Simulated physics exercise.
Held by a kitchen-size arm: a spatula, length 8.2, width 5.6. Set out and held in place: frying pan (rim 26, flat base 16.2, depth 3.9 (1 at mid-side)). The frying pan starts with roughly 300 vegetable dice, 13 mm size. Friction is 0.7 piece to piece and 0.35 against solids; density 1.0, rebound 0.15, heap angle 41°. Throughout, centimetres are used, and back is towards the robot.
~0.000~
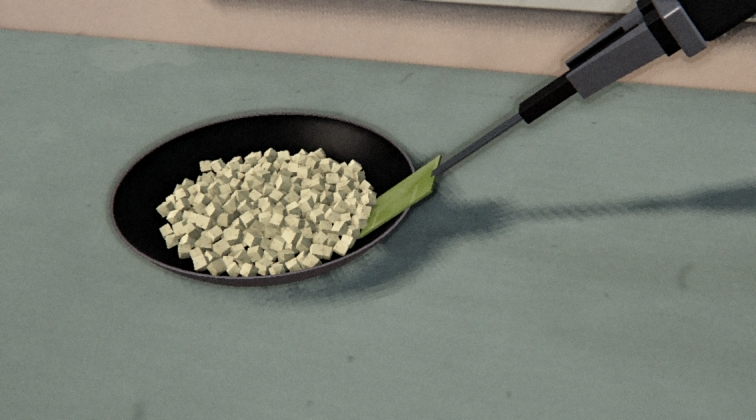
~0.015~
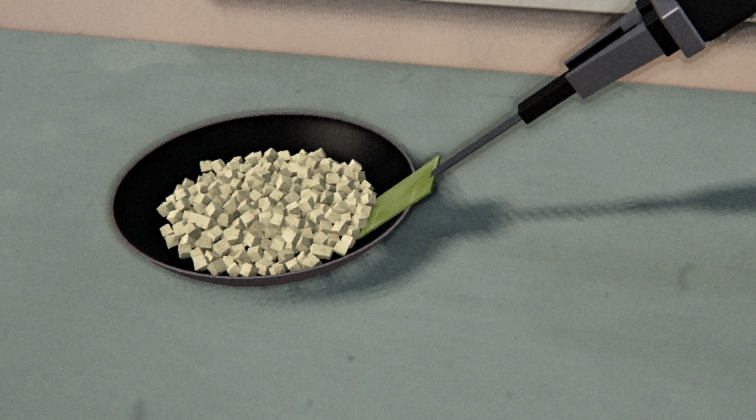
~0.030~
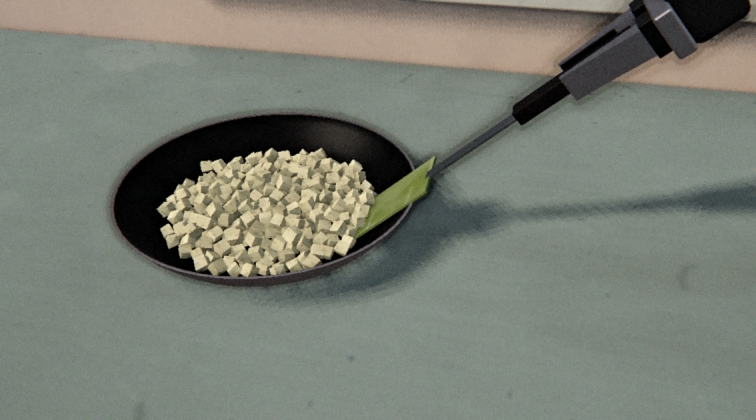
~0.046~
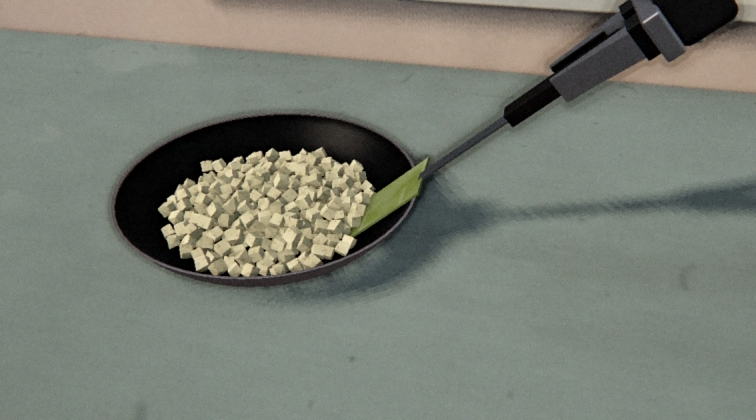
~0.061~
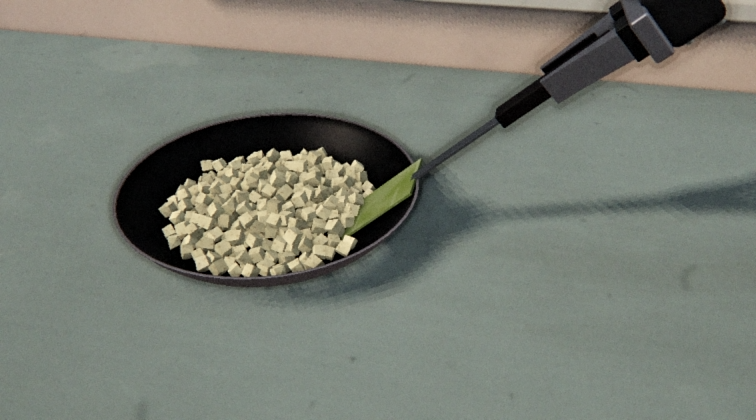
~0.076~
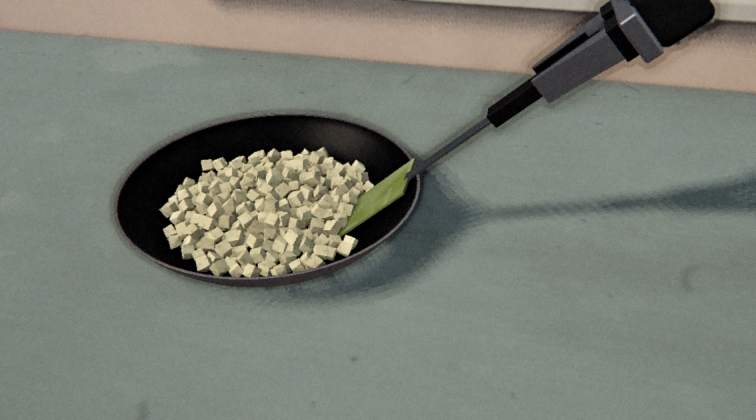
A green spatula held by a dark robot arm slid slightly left and inward at the right side of a black frying pan, while the heap of pale vegetable cubes barely moved.
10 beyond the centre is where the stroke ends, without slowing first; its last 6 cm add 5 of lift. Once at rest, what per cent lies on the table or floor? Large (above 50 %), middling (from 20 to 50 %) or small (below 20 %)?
Small; below 20 %.
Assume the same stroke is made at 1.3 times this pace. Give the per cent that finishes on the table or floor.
That comes to some 15 per cent, roughly.
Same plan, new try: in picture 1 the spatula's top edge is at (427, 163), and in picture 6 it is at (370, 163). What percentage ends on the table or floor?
It works out to about 25 %, more or less.
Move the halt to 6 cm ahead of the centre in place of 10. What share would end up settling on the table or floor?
That would give close to 0 per cent.
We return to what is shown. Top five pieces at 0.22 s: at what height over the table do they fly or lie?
I'd put them at about 5 centimetres above the table.
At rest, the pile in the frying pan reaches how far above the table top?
Roughly 5.5 centimetres.
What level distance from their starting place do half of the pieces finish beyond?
I'd guess close to 3 centimetres.
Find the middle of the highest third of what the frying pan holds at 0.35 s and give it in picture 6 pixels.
Centre: Approx. (196, 171) in the last view.
After 0.22 s, sloping 44°, highest piece 5 above the table; 297 in the frying pan.
After 0.35 s, sloping 44°, highest piece 7 above the table; 295 in the frying pan, 1 on the table or floor, 1 on the blade or in flight.
After 0.62 s, sloping 44°, highest piece 5 above the table; 257 in the frying pan, 40 on the table or floor.
After 1.67 s, sloping 44°, highest piece 5 above the table; 257 in the frying pan, 40 on the table or floor.
At rest, 257 in the frying pan, 40 on the table or floor. That is 13 % on the table or floor.
